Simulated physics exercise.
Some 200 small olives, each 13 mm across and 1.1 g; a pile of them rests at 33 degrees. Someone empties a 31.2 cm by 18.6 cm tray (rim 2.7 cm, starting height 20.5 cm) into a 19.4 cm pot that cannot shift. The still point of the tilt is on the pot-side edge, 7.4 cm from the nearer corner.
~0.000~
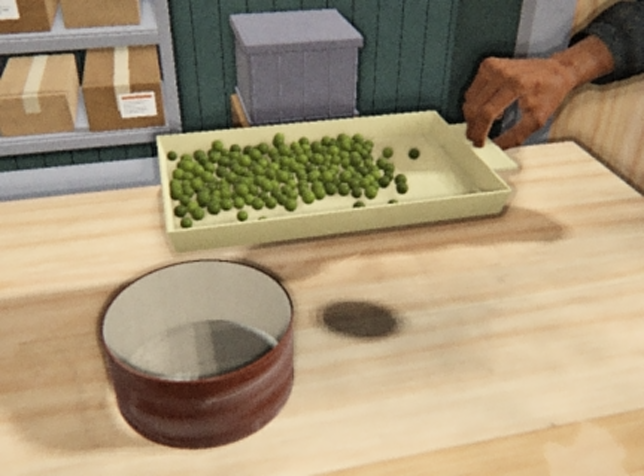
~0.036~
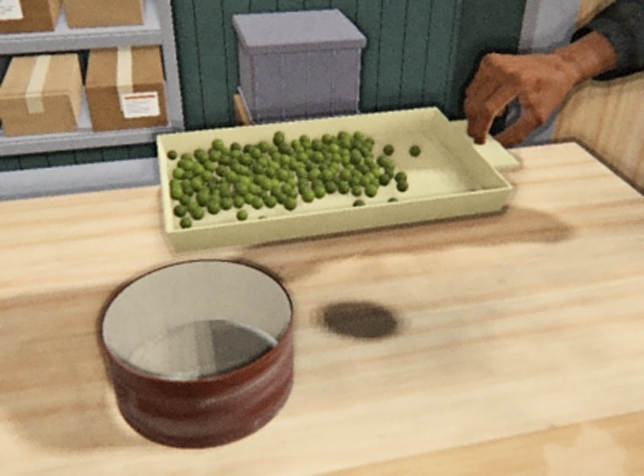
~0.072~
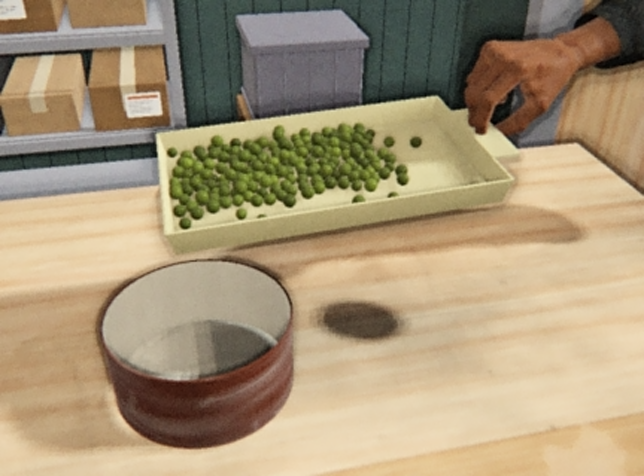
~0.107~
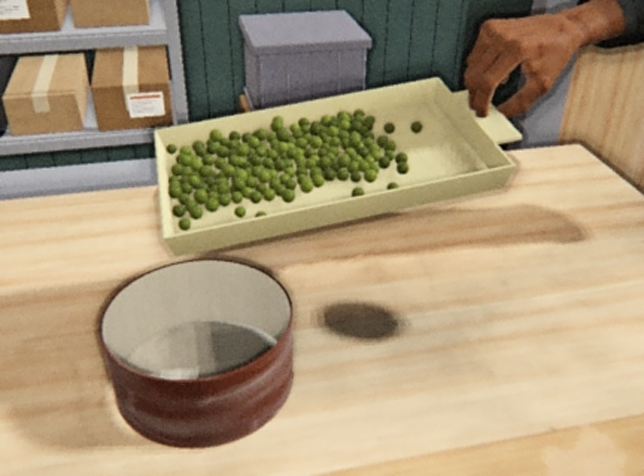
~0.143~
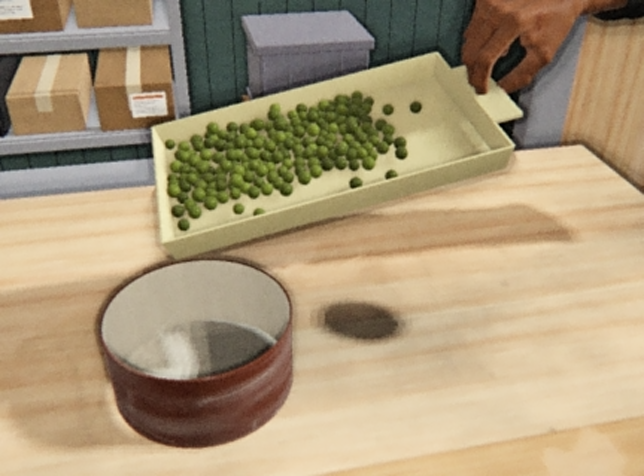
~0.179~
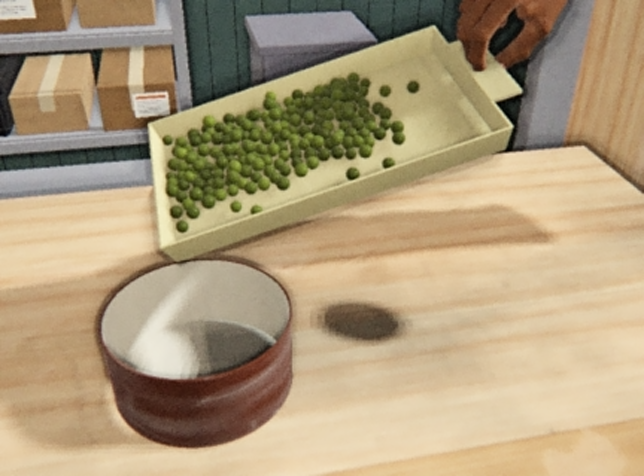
At first, a pale yellow tray of small round green pieces sits nearly level behind a dark red pot on a wooden table, a hand gripping its right end. The hand then raises that end steadily, slanting the tray down to the left, while the pieces stay bunched toward the left side.
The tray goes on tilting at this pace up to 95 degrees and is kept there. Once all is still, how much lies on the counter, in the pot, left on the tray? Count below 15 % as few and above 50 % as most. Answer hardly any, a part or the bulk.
Counter: A part, pot: The bulk, tray: Hardly any.
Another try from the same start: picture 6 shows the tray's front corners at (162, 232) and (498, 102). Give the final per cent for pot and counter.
Pot 40, counter 60.
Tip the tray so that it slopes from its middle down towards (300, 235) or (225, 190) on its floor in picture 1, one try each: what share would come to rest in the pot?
Some 70 and 25 per cent.
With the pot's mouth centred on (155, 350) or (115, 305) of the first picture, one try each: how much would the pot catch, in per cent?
Some 95 and 45 per cent.
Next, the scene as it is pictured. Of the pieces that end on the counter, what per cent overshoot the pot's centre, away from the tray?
Some 100 per cent.
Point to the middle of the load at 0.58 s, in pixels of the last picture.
At about (171, 196).
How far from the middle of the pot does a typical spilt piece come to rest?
Some 22 cm.
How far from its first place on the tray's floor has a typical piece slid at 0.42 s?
Some 4 cm.
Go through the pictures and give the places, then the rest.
In the first picture, tray tilt 0 degrees, front corners at (174, 227) and (503, 188); middle of the pieces at (287, 172); pot at (199, 314).
In the second picture, tray tilt 1 degrees, front corners at (173, 228) and (504, 186); middle of the pieces at (287, 171).
In the third picture, tray tilt 3 degrees, front corners at (172, 230) and (505, 177), lowest corner left front; middle of the pieces at (287, 166).
In the fourth picture, tray tilt 8 degrees, front corners at (170, 233) and (506, 163), lowest corner left front; middle of the pieces at (286, 158).
In the fifth picture, tray tilt 13 degrees, front corners at (168, 237) and (506, 144), lowest corner left front; middle of the pieces at (284, 149).
In the sixth picture, tray tilt 19 degrees, front corners at (166, 241) and (504, 125), lowest corner left front; middle of the pieces at (280, 139); pot at (197, 312). Its pace works out near 160 degrees a second.
After 0.42 s, tilt 57 degrees; the tray holds 100 %, the pot 0 %.
After 0.58 s, tilt 83 degrees; the tray holds 95 %, the pot 0 %.
Then, at 0.87 s, tilt 95 degrees; the tray holds 10 %, the pot 55 %.
By 1.6 s all is still; counter 30 %, pot 65 %, tray 5 %.
